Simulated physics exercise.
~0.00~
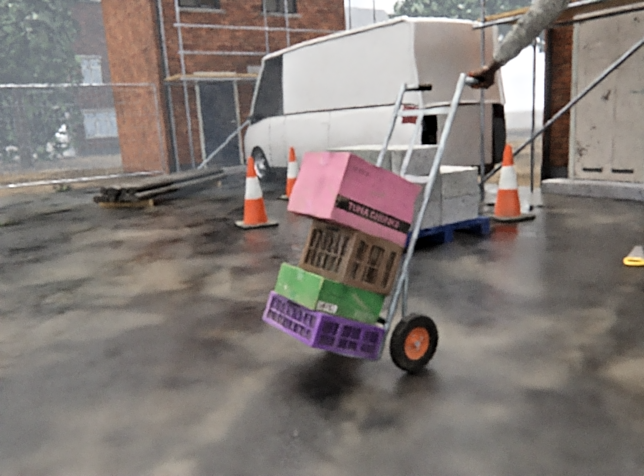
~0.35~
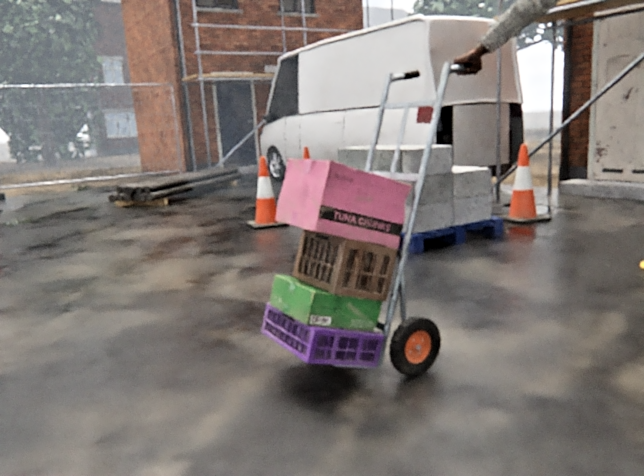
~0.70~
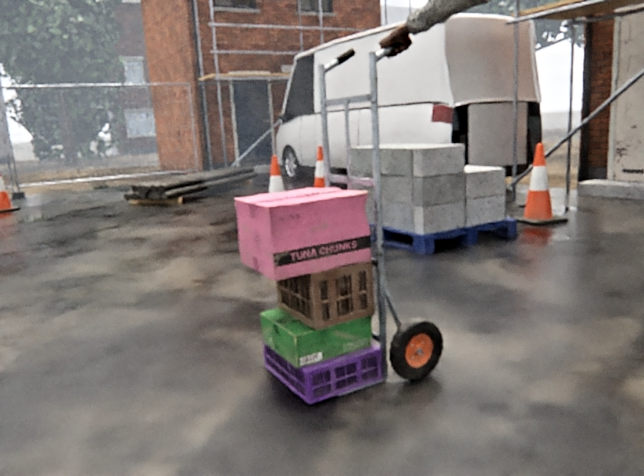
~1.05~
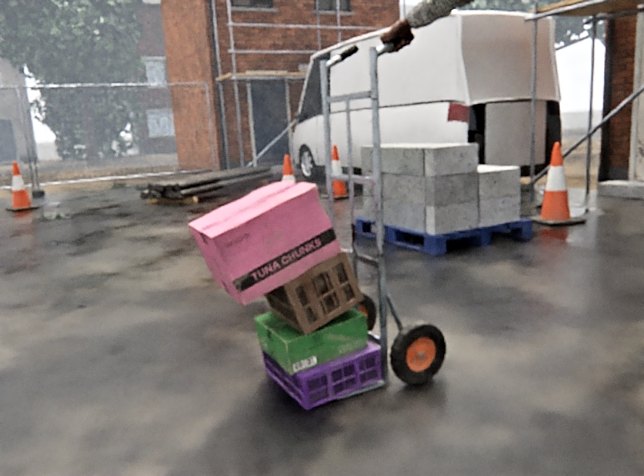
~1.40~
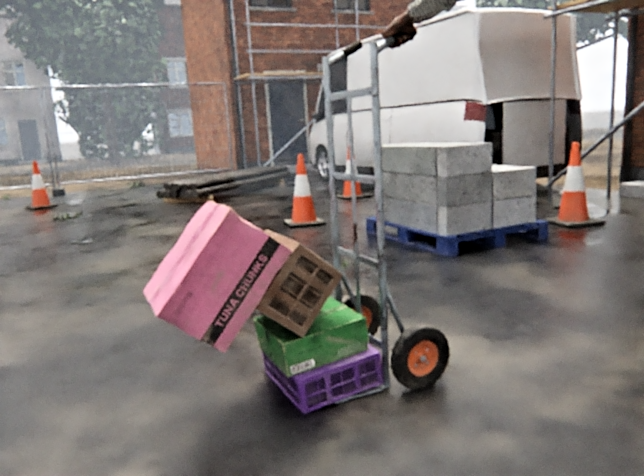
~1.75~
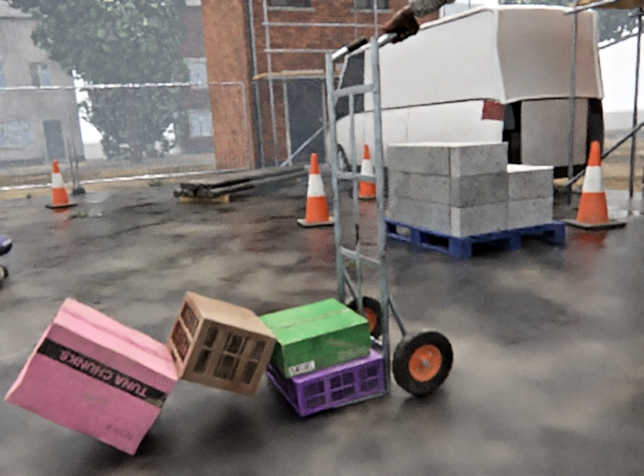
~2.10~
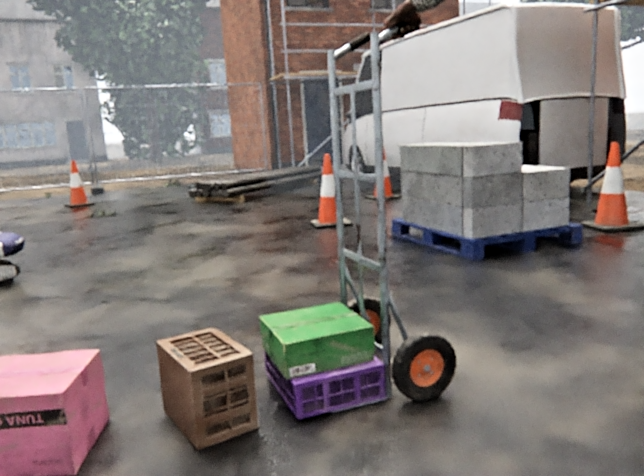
In the video, a hand swings a tilted hand truck upright on wet ground, and its stacked load leans left. The pink box and brown crate topple off and land on the ground to the left, while the green box stays on the purple crate.
